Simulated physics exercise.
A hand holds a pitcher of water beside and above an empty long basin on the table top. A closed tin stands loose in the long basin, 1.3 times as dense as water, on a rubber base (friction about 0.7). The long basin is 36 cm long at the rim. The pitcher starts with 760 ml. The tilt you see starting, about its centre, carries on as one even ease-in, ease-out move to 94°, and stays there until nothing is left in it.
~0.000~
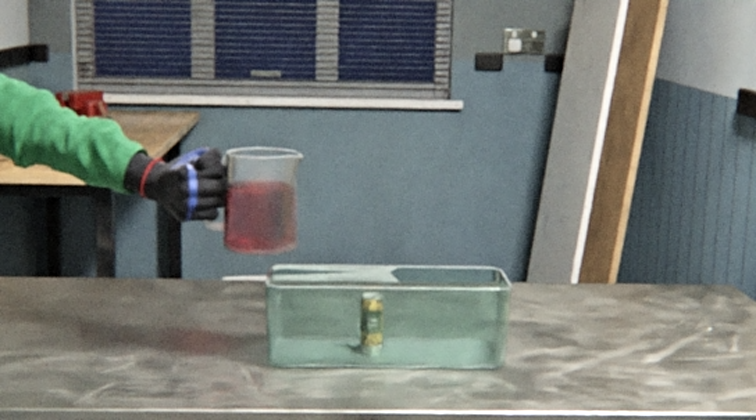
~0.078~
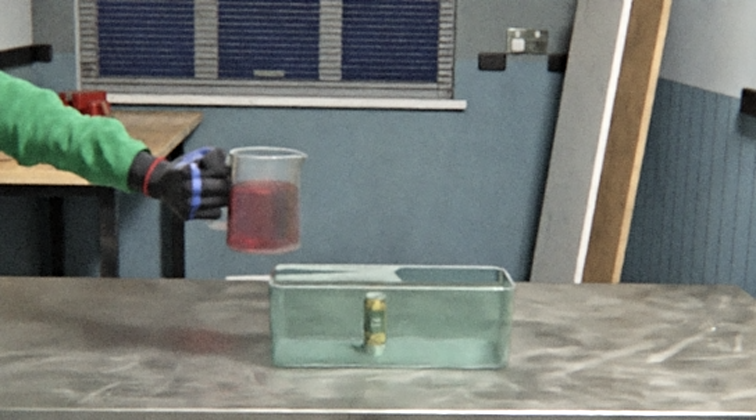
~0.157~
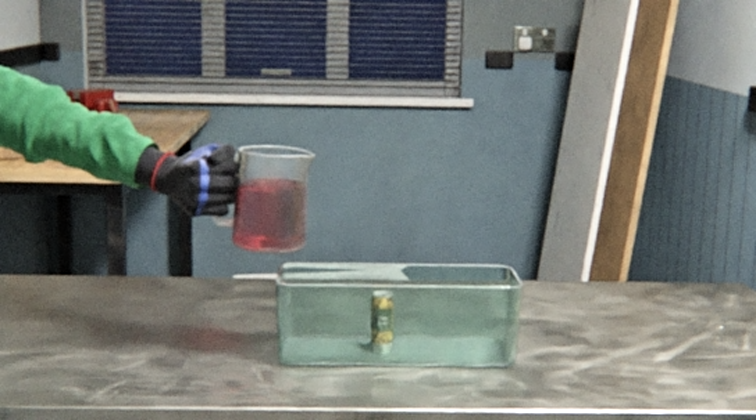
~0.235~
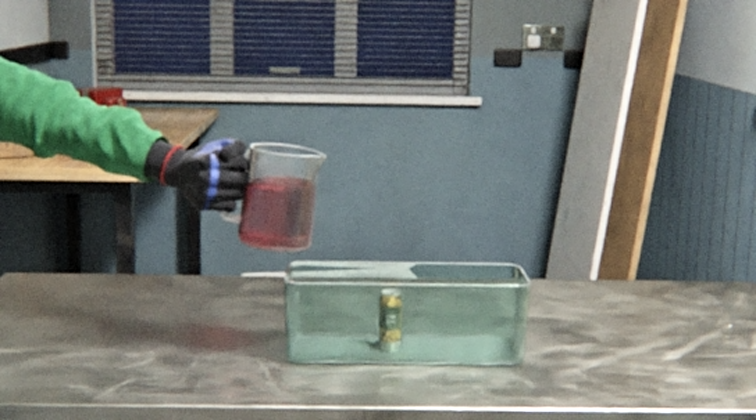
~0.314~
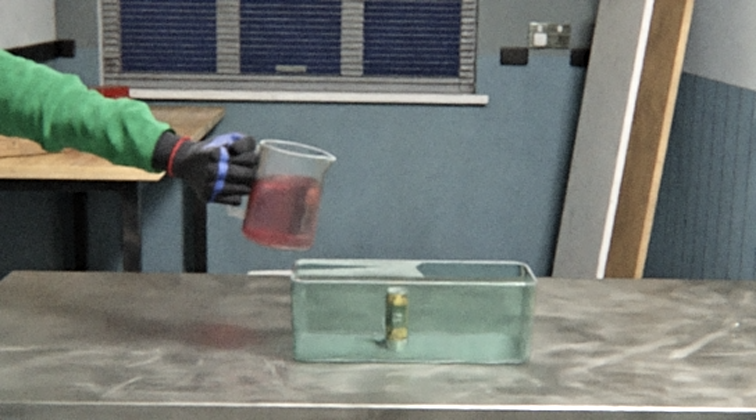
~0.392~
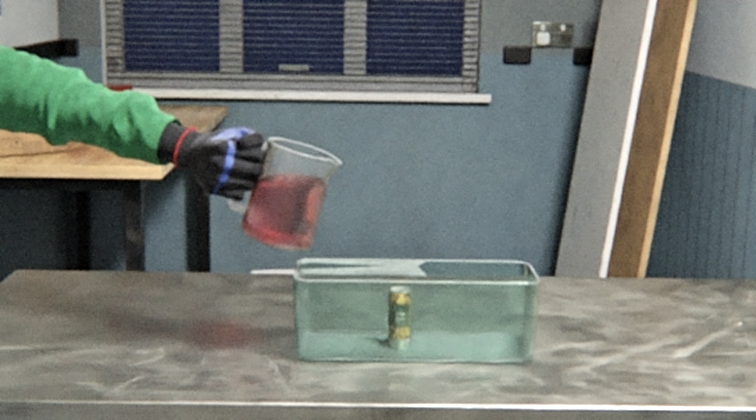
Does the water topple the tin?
The tin goes over.
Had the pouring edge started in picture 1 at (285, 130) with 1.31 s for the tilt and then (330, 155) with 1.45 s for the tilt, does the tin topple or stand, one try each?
First it remains upright; then it remains upright.
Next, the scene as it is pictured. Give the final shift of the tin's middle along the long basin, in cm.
About 6.5 cm.
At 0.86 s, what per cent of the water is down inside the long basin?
Some 0 per cent.
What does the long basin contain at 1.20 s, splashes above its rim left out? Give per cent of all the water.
About 24 per cent.
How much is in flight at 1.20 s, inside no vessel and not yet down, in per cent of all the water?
Near 16 in a hundred.
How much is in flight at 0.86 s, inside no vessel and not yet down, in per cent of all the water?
About 3 per cent.
After 0.86 s the tilt is 60° and 97 per cent is still to pour; the tin stands where it began.
After 1.20 s the tilt is 87° and 61 per cent is still to pour; the tin stands where it began.
After 1.56 s the tilt is 94° and 21 per cent is still to pour; the tin leans 43°.
After 1.95 s the tilt is 94° and 7 per cent is still to pour; the tin lies on its side.
In the end the tin lies on its side.
